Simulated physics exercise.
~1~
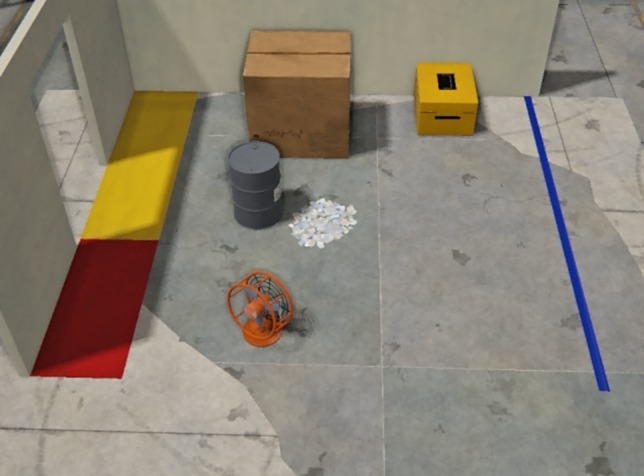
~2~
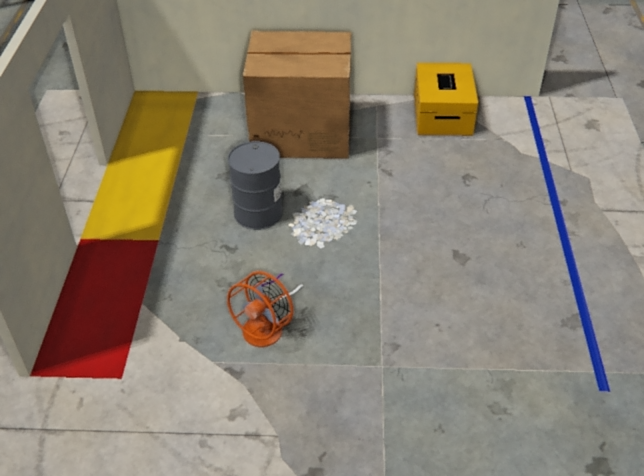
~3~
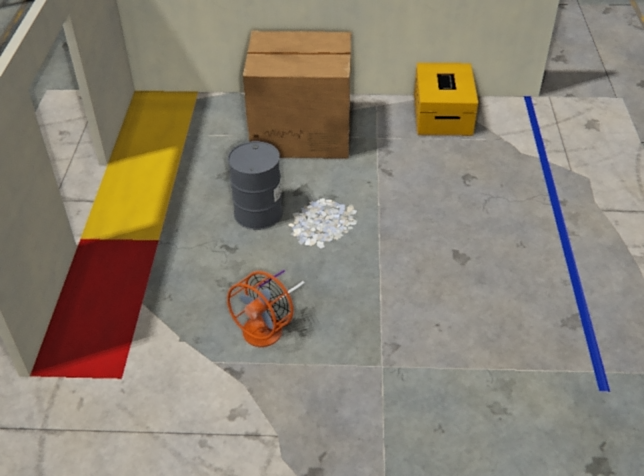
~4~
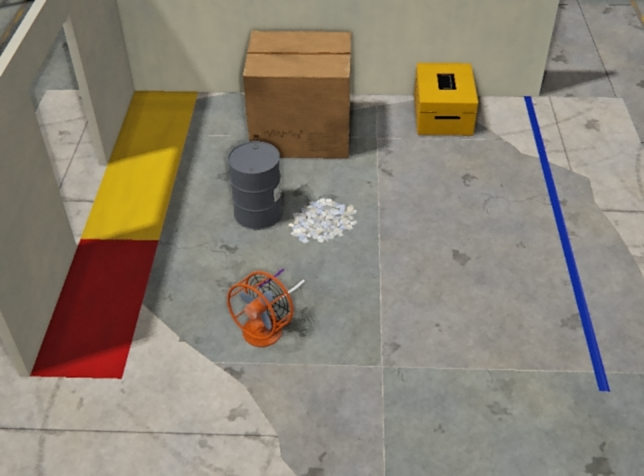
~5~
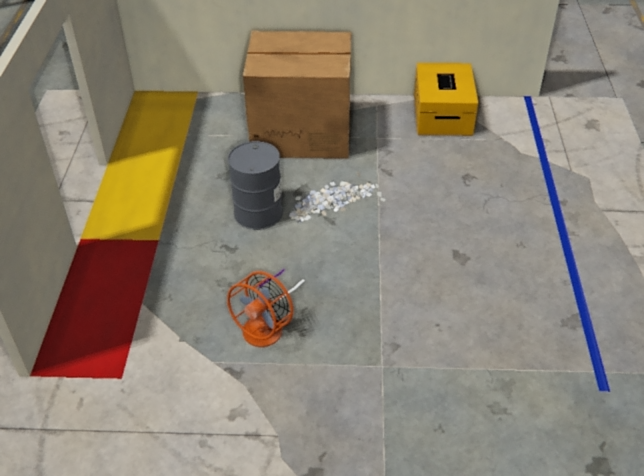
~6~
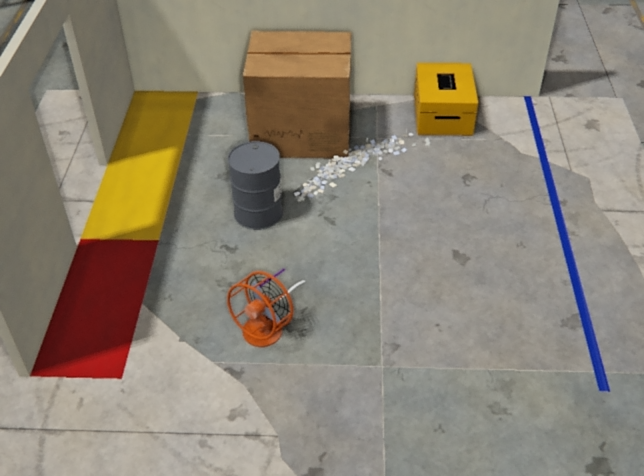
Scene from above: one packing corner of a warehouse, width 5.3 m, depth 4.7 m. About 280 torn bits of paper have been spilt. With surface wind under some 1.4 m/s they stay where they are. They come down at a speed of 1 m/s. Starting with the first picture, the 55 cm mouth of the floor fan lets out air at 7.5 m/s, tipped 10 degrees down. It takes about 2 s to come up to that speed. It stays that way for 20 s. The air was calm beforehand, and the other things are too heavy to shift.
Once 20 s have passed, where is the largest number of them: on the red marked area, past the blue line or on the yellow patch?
Most are at the yellow one.
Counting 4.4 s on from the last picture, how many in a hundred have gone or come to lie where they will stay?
It comes out at some 2 %.
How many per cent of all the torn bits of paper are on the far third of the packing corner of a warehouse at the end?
100 %.
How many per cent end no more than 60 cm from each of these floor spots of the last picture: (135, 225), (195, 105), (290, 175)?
In turn about 0 %, 50 %, 10 %.
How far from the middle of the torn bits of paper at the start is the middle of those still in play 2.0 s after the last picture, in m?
My estimate is about 2.4 m.
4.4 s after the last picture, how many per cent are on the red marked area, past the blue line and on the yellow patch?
0 % red, 1 % blue, 1 % yellow.
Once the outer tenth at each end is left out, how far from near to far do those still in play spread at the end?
That comes to close to 1.6 m, I reckon.
Then, 2.0 s after the last picture, 99 % are on the move or not yet settled, 0 % are on the red marked area, 0 % on the yellow patch and 1 % past the blue line; the middle of those still in play is near (339, 96).
Then, 4.4 s after the last picture, 98 % are on the move or not yet settled, 0 % are on the red marked area, 1 % on the yellow patch and 1 % past the blue line; the middle of those still in play is near (301, 96).
Then, 9.0 s after the last picture, 90 % are on the move or not yet settled, 0 % are on the red marked area, 20 % on the yellow patch and 1 % past the blue line; the middle of those still in play is near (241, 96).
Then, 18.0 s after the last picture, at the end, 0 % are on the red marked area, 44 % on the yellow patch and 1 % past the blue line; the middle of those still in play is near (209, 96).
